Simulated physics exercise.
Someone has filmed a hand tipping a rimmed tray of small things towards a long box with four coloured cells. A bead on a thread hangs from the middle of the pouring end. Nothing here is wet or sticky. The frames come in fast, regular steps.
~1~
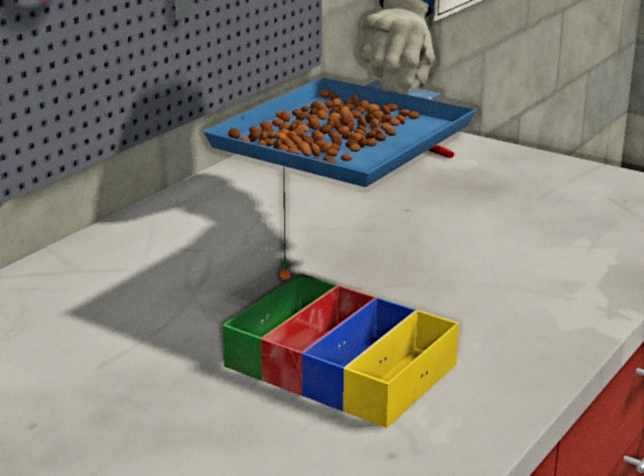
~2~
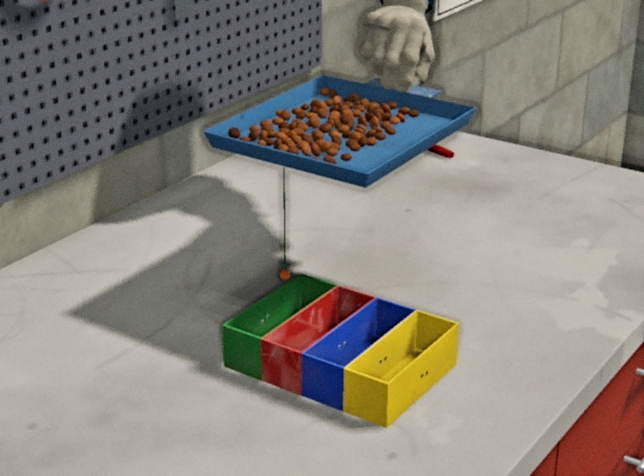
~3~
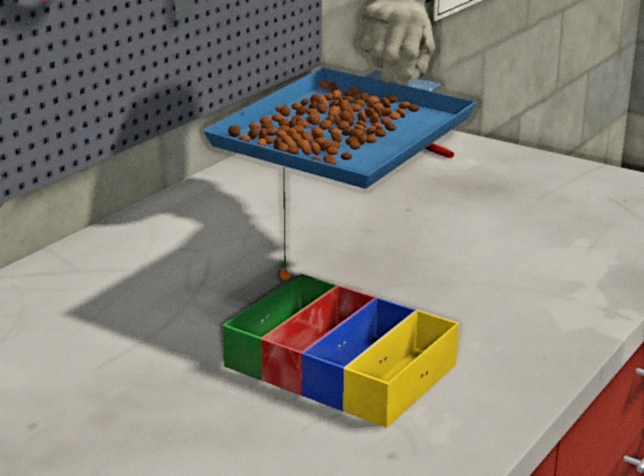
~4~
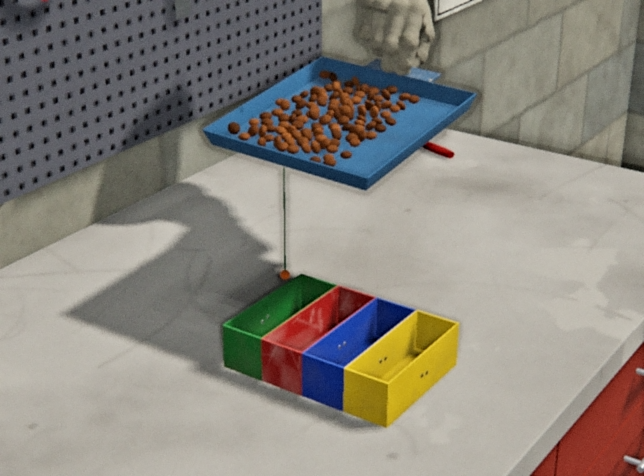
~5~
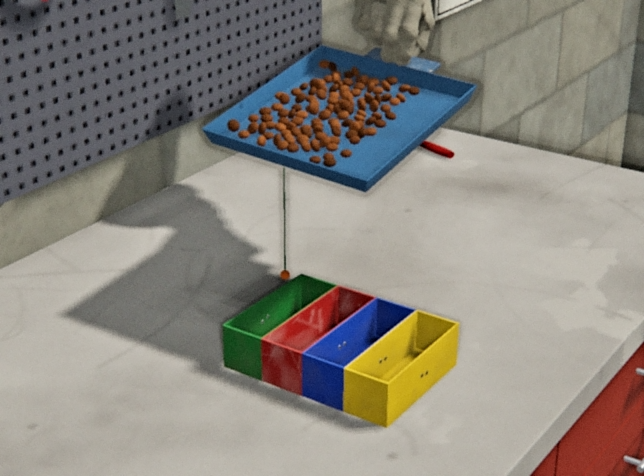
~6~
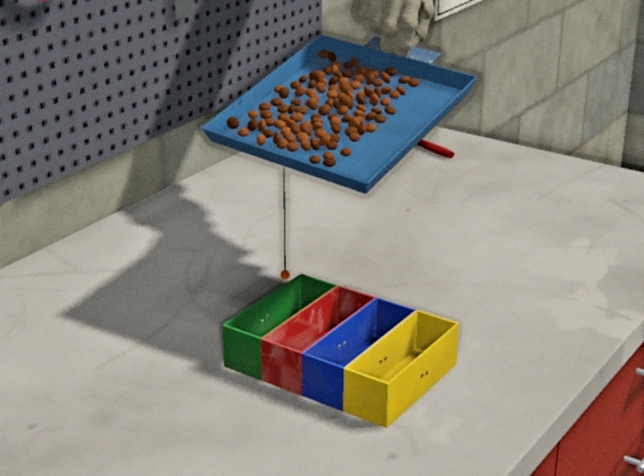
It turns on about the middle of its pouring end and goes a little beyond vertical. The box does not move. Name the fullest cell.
Fullest: The red cell.
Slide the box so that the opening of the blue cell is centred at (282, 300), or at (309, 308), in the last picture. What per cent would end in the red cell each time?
Near 10 % and 20 %.
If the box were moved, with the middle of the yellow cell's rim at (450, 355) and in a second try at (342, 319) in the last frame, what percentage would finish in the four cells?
In turn 70 and 90 in a hundred.
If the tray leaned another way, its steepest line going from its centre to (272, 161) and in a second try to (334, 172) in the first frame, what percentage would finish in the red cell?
About 0 and 50 per cent.
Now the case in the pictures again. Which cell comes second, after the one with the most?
Next in line is blue.
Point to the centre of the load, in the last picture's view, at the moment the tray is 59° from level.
Near (318, 152).
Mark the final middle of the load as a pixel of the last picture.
At about (320, 356).
Soon after the last picture, tray tipped steeply; nearly all on the tray; a small part falling or outside the box.
A little later, tray tipped right over; a small part on the tray; about a third in the red cell; about a quarter in the blue cell; a small part in the green cell; about a quarter falling or outside the box.
Later still, tray tipped past a quarter turn; about half in the red cell; about a quarter in the blue cell; about a quarter in the green cell; a stray few in the yellow cell; a small part falling or outside the box.
At rest, tray tipped past a quarter turn; about half in the red cell; about a quarter in the blue cell; about a quarter in the green cell; a stray few in the yellow cell; a small part outside the box.
